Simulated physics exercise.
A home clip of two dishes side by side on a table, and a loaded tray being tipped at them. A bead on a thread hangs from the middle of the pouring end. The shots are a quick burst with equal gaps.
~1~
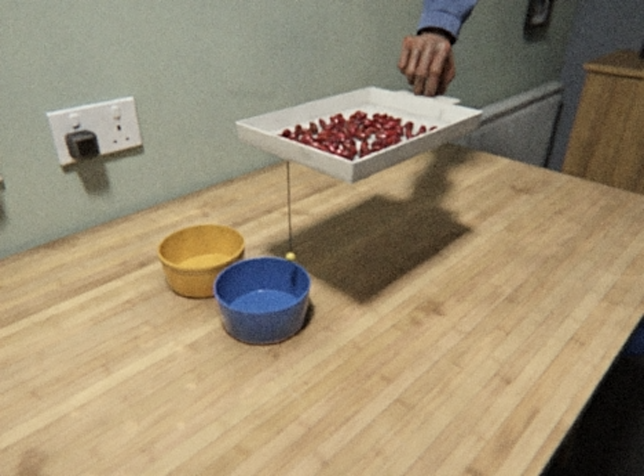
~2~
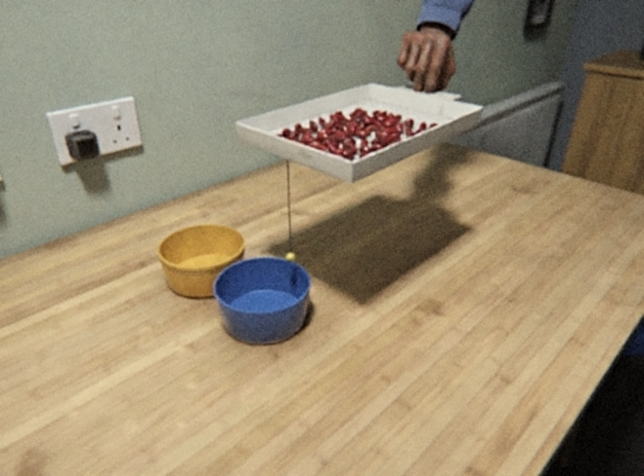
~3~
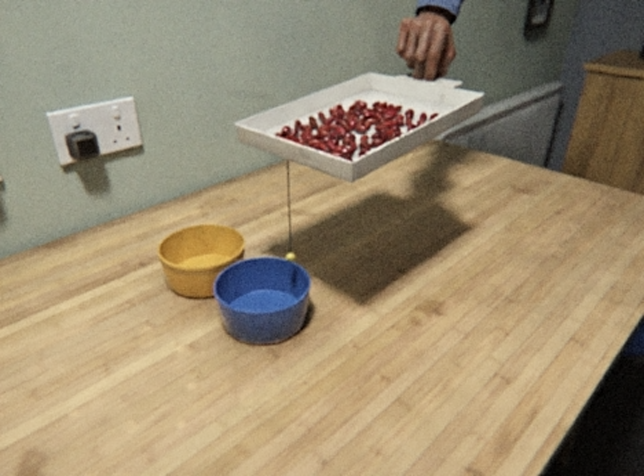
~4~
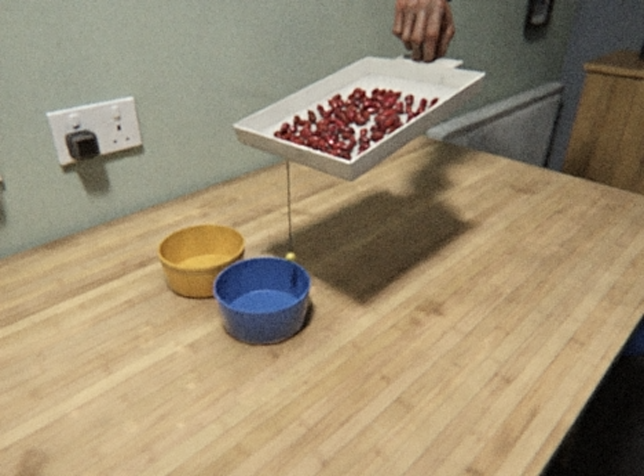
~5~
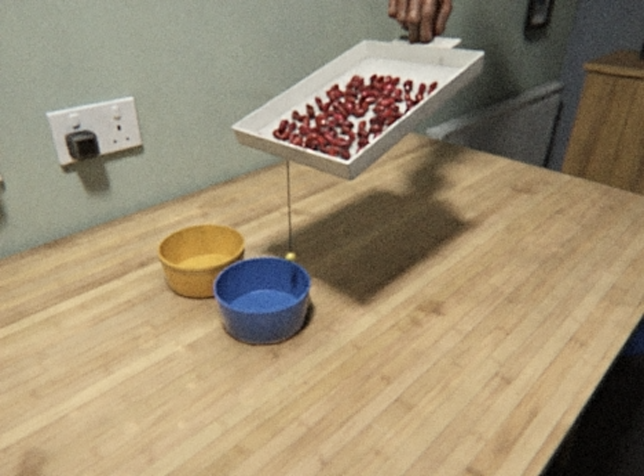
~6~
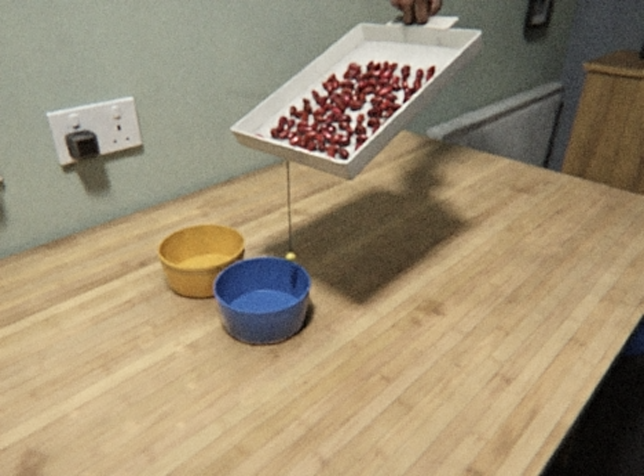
A white tray of red beans, held by a hand at its far end, starts nearly level and tilts steadily more steeply toward its near end above a wooden table, where a yellow dish and a blue dish stay still.
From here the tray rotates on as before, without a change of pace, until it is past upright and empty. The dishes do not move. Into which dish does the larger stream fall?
The right one ends fuller.
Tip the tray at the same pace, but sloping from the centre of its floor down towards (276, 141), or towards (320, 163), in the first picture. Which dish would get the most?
First left, then the right-hand dish.
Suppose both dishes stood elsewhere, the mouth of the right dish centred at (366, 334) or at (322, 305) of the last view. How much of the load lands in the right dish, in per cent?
Near 0 % and 10 %.
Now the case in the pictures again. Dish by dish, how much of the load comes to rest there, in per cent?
The left dish has 10 per cent, the right dish has 30.
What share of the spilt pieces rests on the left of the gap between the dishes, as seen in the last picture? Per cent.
It comes to 70 per cent or so.
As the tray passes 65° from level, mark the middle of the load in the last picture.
Near (300, 112).
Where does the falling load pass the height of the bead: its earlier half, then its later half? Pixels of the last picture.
The first part at (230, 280); the rest at (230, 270).
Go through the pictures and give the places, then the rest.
In the first frame, corners of the pouring end at (238, 122) and (353, 162), level; middle of the load at (361, 137), kidney beans; left dish at (167, 274); right dish at (226, 318); bead on its thread at (291, 257).
In the second frame, corners of the pouring end at (238, 123) and (352, 162), level; middle of the load at (361, 135).
In the third frame, corners of the pouring end at (237, 123) and (351, 161), tipped barely, level across its low end; middle of the load at (361, 129).
In the fourth frame, corners of the pouring end at (235, 125) and (349, 161), tipped a little, level across its low end; middle of the load at (360, 121).
In the fifth frame, corners of the pouring end at (234, 127) and (347, 161), tipped clearly, level across its low end; middle of the load at (350, 108).
In the sixth frame, corners of the pouring end at (233, 128) and (345, 162), tipped clearly, level across its low end; middle of the load at (347, 100); left dish at (167, 274); right dish at (226, 318).
Soon, tray tipped steeply; all on the tray.
A while on, tray tipped past a quarter turn; nearly all on the tray; a stray few in the right dish; a stray few in the air.
Towards the end, tray tipped past a quarter turn; about a third in the right dish; a small part in the left dish; about two thirds outside both; a stray few in the air.
Finally, tray tipped past a quarter turn; about a third in the right dish; a small part in the left dish; about half outside both.
